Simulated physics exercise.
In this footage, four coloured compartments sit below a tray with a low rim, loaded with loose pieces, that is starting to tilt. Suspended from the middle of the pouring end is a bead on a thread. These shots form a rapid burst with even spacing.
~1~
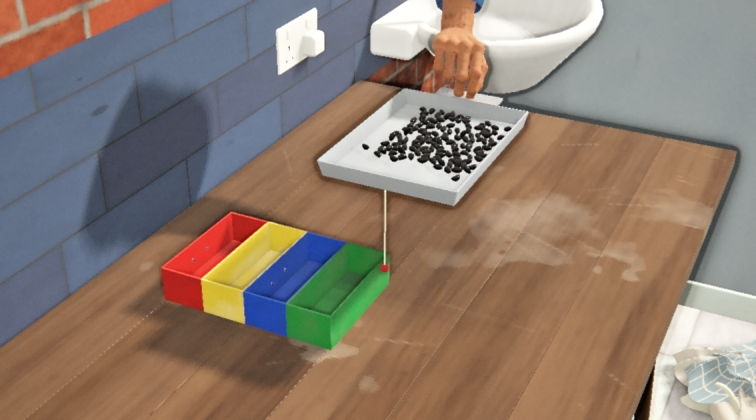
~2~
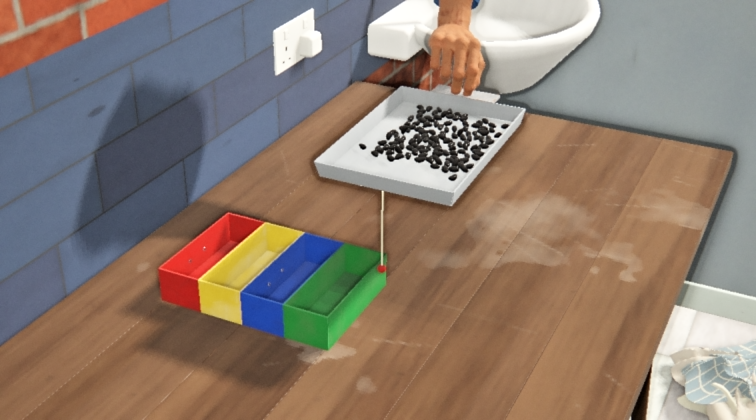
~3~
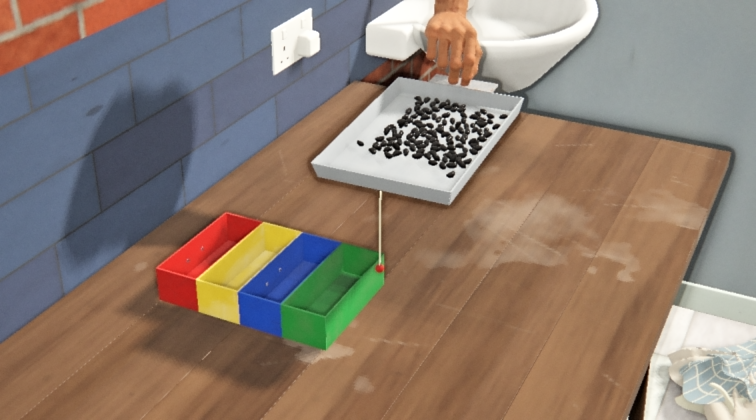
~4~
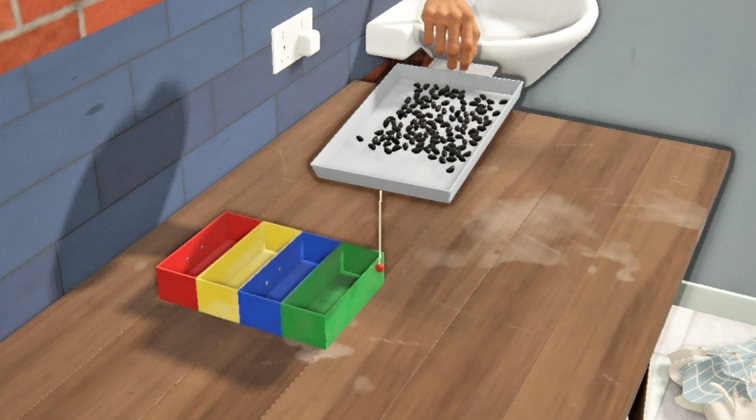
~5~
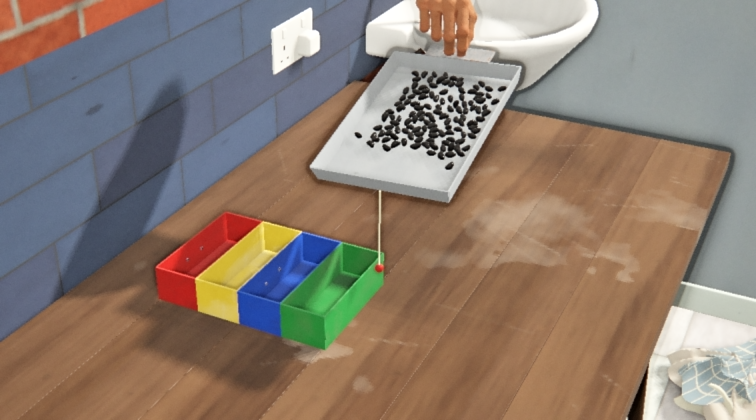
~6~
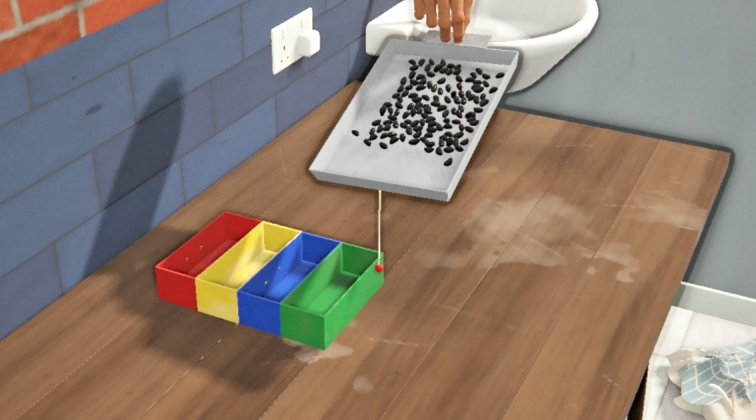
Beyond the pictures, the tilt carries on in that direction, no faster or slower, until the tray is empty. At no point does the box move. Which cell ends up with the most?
The green cell.
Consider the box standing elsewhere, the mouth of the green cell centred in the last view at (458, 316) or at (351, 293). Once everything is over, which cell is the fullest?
First try: The cell in red. Second try: The cell in blue.
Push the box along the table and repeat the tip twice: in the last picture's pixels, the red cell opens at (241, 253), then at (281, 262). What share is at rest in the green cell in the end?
In order: 30 percent and 10 percent.
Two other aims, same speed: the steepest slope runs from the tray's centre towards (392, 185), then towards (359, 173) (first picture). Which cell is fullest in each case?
First try: The green one; second try: Green.
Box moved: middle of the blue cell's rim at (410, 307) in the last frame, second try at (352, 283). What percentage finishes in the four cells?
Close to 90 in a hundred, followed by close to 100 in a hundred.
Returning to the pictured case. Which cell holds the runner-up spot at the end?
Second comes the blue one.
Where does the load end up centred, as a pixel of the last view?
Somewhere around (323, 318) in the final view.
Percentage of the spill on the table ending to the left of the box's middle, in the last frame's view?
Share on the left: Near 0 %.
Soon, tray tipped steeply; nearly all on the tray; a small part falling or outside the box.
A while on, tray tipped past a quarter turn; about a third on the tray; about a quarter in the green cell; a small part in the blue cell; about a quarter falling or outside the box.
Towards the end, tray tipped past a quarter turn; about half in the green cell; about a quarter in the blue cell; about a third falling or outside the box.
Finally, tray tipped past a quarter turn; about half in the green cell; about a quarter in the blue cell; none in the yellow cell; none in the red cell; about a third outside the box.
